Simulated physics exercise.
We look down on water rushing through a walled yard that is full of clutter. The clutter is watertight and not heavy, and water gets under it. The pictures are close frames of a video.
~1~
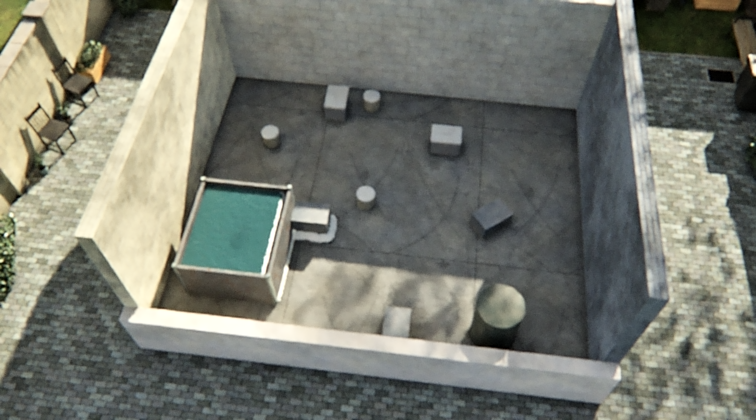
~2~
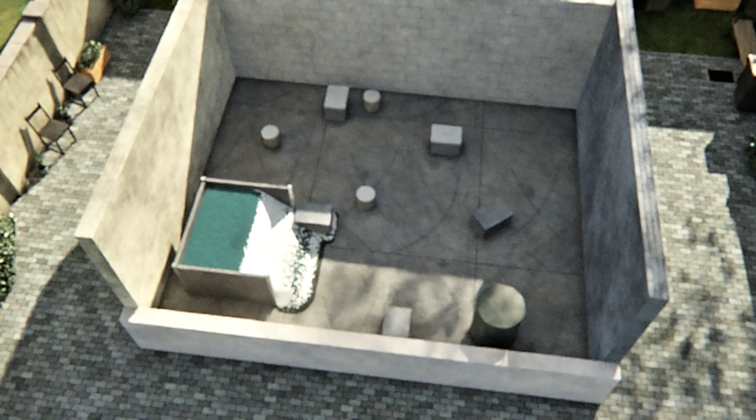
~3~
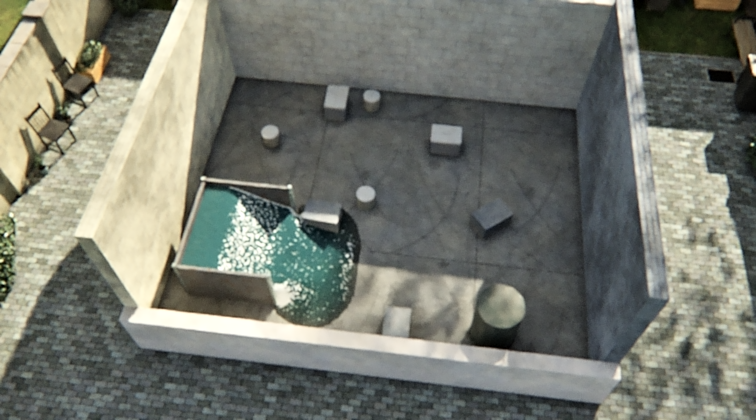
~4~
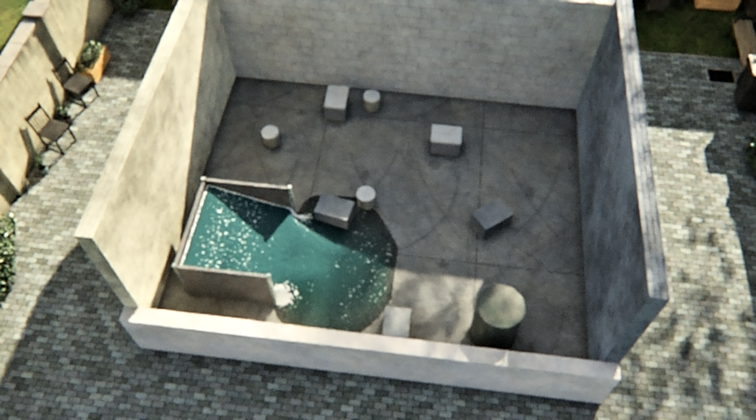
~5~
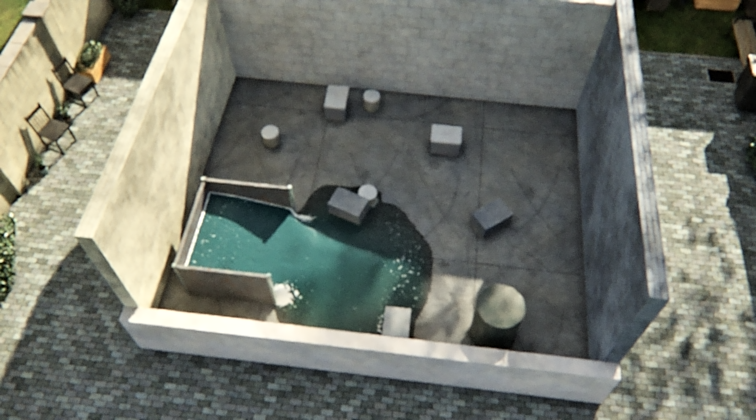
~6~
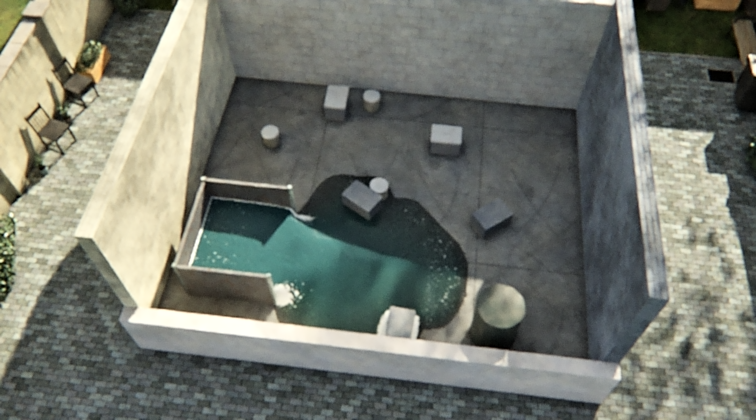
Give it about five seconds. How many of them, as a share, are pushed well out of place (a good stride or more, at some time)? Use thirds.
That comes to one to two thirds.
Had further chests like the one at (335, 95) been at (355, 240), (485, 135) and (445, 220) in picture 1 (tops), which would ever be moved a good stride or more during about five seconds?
In turn: Swept aside, pushed that far, shifted that much.
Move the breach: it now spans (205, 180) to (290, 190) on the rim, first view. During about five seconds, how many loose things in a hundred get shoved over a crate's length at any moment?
I make it 80 per cent.
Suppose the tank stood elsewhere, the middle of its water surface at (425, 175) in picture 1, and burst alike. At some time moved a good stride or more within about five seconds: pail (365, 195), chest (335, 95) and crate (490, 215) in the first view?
In that order: Not that far, swept aside, moved that far.
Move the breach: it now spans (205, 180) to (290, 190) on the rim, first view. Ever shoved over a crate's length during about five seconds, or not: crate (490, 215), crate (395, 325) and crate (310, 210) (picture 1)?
In turn: Swept aside, under that, never so far.
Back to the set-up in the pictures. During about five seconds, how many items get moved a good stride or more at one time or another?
That makes 5.
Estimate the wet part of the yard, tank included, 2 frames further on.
Near 40 in a hundred.
A moment on, 3 of 8 are well off their spots; 2 afloat.
Next, 5 of 8 are well off their spots; 3 afloat.
Later, 5 of 8 are well off their spots; 5 afloat.
In the end, 5 of 8 are well off their spots, and 5 have been at some point; 5 afloat.
